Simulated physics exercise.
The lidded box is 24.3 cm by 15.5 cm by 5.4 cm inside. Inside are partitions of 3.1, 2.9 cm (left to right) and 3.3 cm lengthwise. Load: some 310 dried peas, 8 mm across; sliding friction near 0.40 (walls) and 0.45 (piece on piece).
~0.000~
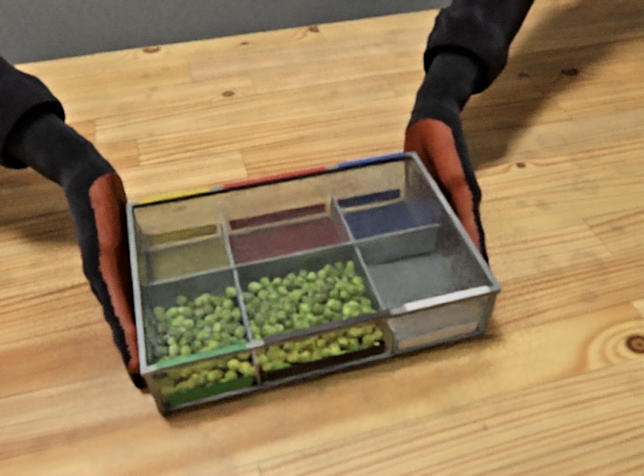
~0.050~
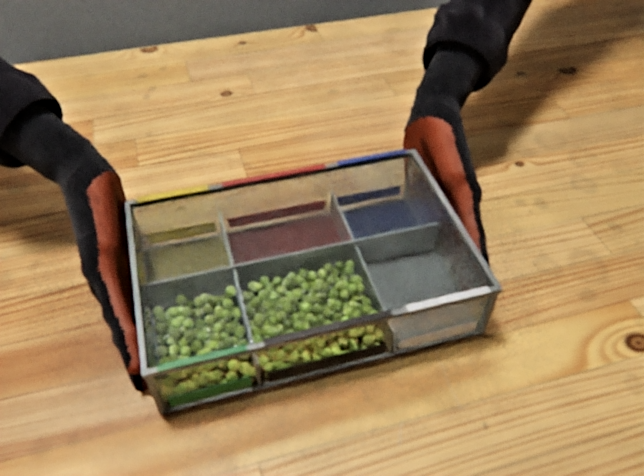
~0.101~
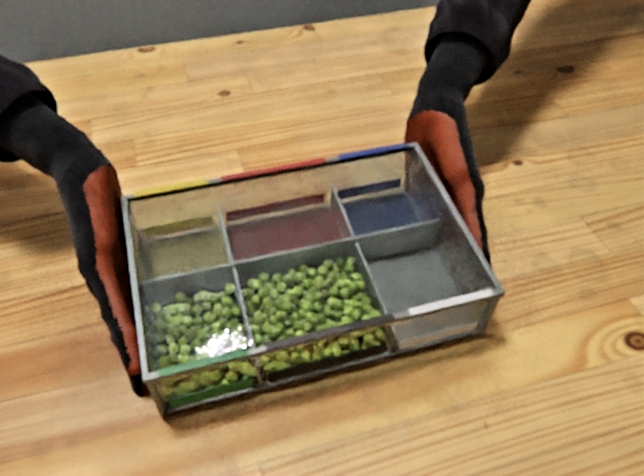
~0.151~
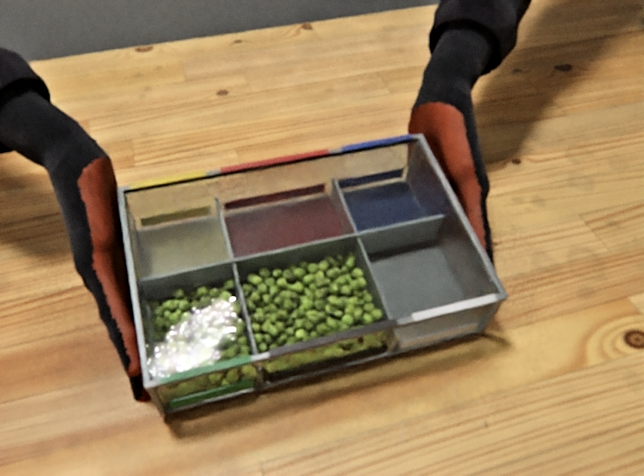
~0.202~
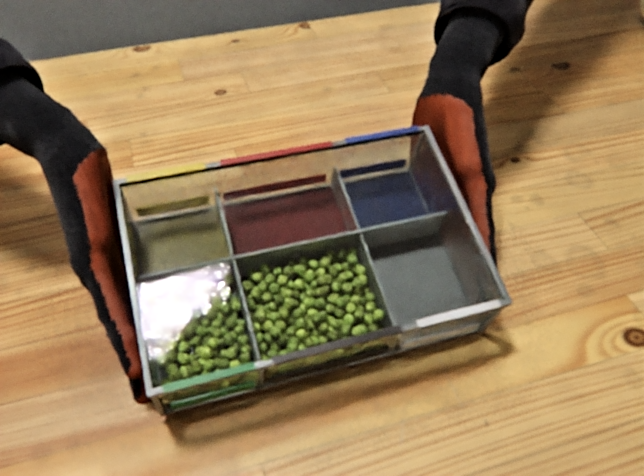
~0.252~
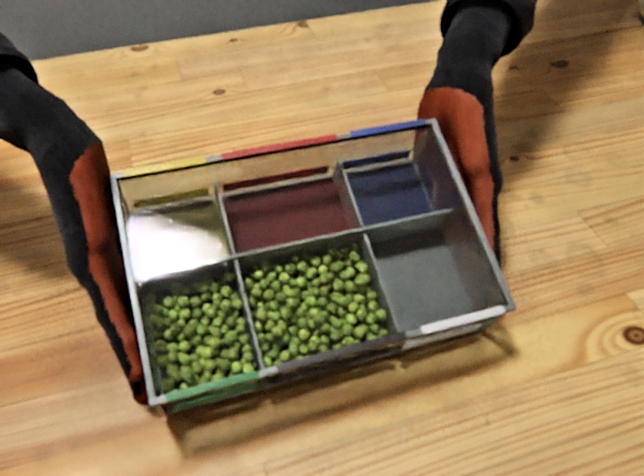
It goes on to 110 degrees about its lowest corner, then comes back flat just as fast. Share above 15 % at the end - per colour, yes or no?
Red compartment no, blue compartment no, green compartment yes, yellow compartment no, white compartment no, black compartment yes.
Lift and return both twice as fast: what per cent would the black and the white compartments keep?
Final per cent - black: 60, white: 5.
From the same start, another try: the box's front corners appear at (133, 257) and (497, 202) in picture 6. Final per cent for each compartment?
Red 45, blue 30, green 5, yellow 15, white 0, black 0.
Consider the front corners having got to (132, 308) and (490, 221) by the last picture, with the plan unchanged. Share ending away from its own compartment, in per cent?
My guess is close to 100 per cent.
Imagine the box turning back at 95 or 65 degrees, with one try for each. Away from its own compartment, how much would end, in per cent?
About 5 and 0 per cent.
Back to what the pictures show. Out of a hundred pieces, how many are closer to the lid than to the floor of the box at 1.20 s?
Roughly 60 percent of the pieces.
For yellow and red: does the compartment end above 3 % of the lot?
Yellow no, red no.
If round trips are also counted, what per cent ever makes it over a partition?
Roughly 10 per cent.
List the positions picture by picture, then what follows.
In the first picture, box tilt 0 degrees, front corners at (148, 369) and (494, 288); green 35 %, black 65 %.
In the second picture, box tilt 1 degrees, front corners at (148, 371) and (494, 288).
In the third picture, box tilt 4 degrees, front corners at (149, 375) and (497, 291), lowest corner right front.
In the fourth picture, box tilt 9 degrees, front corners at (151, 382) and (500, 295), lowest corner right front.
In the fifth picture, box tilt 15 degrees, front corners at (153, 390) and (504, 301), lowest corner right front.
In the sixth picture, box tilt 20 degrees, front corners at (156, 398) and (508, 306), lowest corner right front; green 35 %, black 65 %. The box's pace is about 105 degrees a second.
Then, at 1.20 s, tilt 110 degrees; green 35 %, white 5 %, black 65 %.
After 1.84 s, tilt 48 degrees; green 35 %, white 5 %, black 60 %.
Then, at 2.52 s, tilt 0 degrees; green 35 %, white 5 %, black 60 %.
In the end, at 3.0 s, red 0 %, blue 0 %, green 35 %, yellow 0 %, white 10 %, black 60 %.
